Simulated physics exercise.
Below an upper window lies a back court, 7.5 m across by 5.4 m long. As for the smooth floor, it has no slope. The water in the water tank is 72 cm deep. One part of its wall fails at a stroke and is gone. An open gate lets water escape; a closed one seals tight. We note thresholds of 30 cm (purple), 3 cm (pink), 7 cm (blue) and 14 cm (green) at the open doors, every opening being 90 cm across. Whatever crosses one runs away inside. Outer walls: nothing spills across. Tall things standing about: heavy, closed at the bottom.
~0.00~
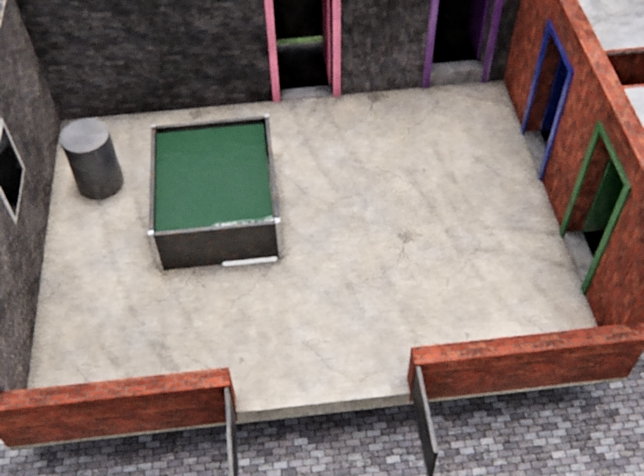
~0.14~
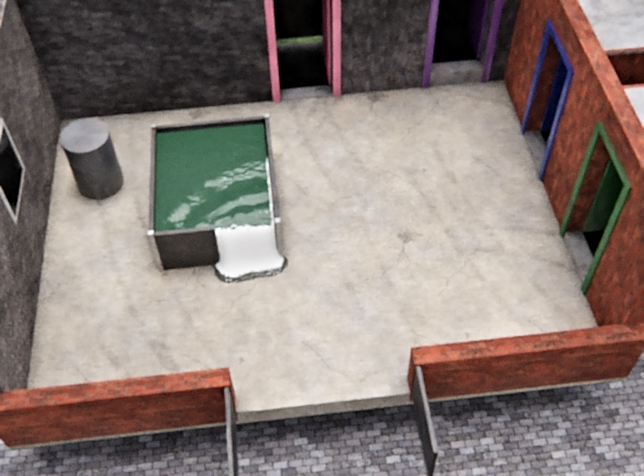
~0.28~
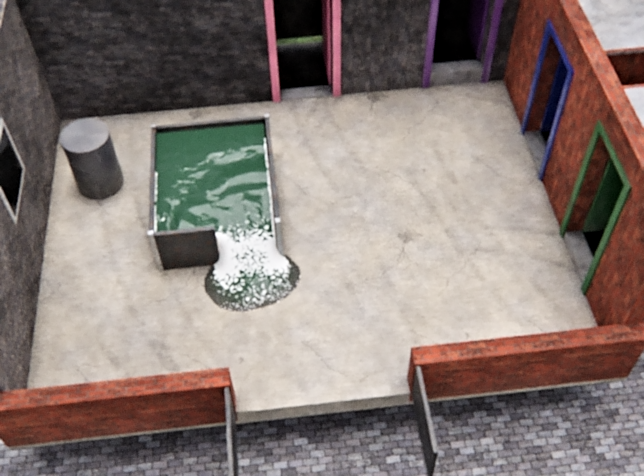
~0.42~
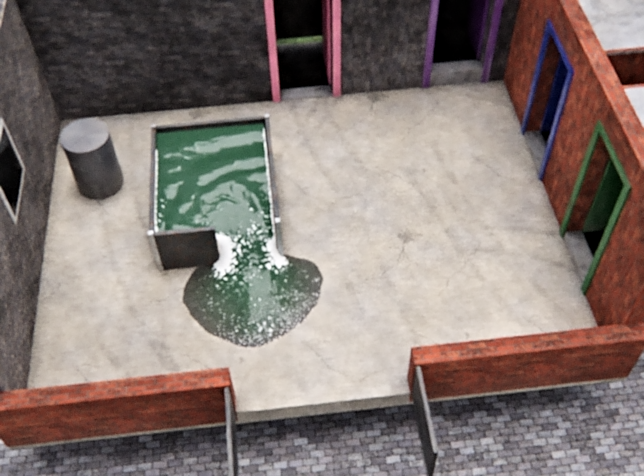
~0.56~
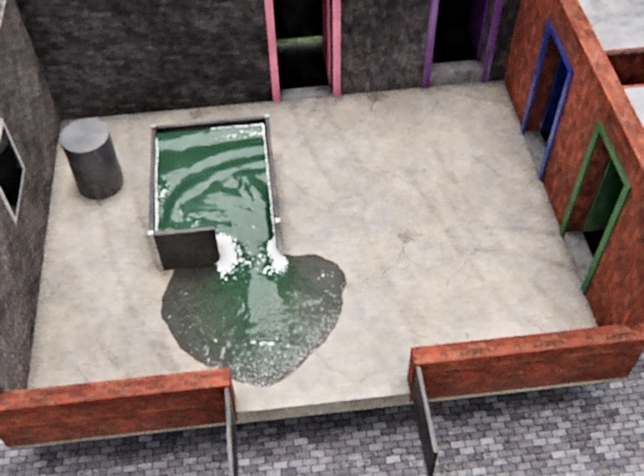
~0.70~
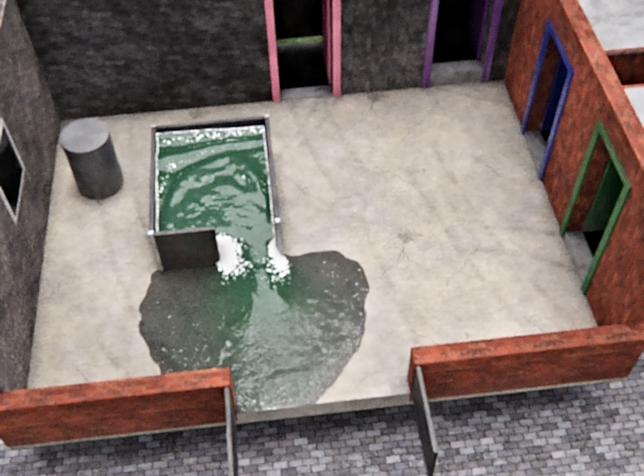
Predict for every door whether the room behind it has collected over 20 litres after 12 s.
At the purple door the limit will not be outstripped; at the pink door the limit will not be outstripped; at the blue door the limit will not be outstripped; at the green door the limit will not be outstripped.
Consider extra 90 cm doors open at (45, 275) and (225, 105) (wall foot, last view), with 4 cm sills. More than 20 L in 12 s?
Within it, within it.
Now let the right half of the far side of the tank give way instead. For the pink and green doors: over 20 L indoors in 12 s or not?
So pink ends up past the limit and green ends up short of it.
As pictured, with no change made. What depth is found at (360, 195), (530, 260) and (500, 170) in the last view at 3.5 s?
Close to 0, 0 and 0 centimetres.
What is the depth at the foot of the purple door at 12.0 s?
Average: ~ 2.5 cm.
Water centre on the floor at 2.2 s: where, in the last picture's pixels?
Around (228, 252) in the last picture.
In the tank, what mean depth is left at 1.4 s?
I'd put the mean depth near 50 centimetres.
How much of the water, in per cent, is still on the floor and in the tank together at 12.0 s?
48 %.
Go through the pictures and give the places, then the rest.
The first picture shows still water, 72 cm deep, in the water tank at (213, 176).
In the second picture, the front is at (221, 273), 0.5 m from the gap at (248, 246); 0.2 m2 of floor is under water; 72 cm left at the back of the water tank.
In the third picture, water pours out at (249, 248) and has run 0.8 m, to (245, 306); typically 11 cm deep outside, 72 cm at the water tank's back.
In the fourth picture, the front is at (242, 341), 1.4 m from the gap at (249, 249); 1.8 m2 of floor is under water; 72 cm left at the back of the water tank.
In the fifth picture, water pours out at (249, 249) and has run 2.0 m, to a hidden place; typically 5 cm deep outside, 69 cm at the water tank's back.
In the sixth picture, water pours out at (249, 248) and has run 2.4 m, to a hidden place; typically 4 cm deep outside, 62 cm at the water tank's back.
After 1.4 s water covers 20 % of the floor and is deepest (37 cm) near (259, 266); purple door not reached, pink door not reached, blue door not reached, green door not reached.
After 2.2 s water covers 25 % of the floor and is deepest (28 cm) near (259, 266); purple door not reached, pink door not reached, blue door not reached, green door not reached.
After 3.5 s water covers 35 % of the floor and is deepest (22 cm) near (259, 266); purple door not reached, pink door not reached, blue door not reached, green door 4 cm at the sill, 0 L in.
After 7.0 s water covers 60 % of the floor and is deepest (12 cm) near (259, 266); purple door not reached, pink door not reached, blue door 2 cm at the sill, 0 L in, green door 3 cm at the sill, 0 L in.
After 12.0 s water covers 75 % of the floor and is deepest (6 cm) near (259, 266); purple door 2 cm at the sill, 0 L in, pink door 2 cm at the sill, 0 L in, blue door 1 cm at the sill, 0 L in, green door 2 cm at the sill, 0 L in.
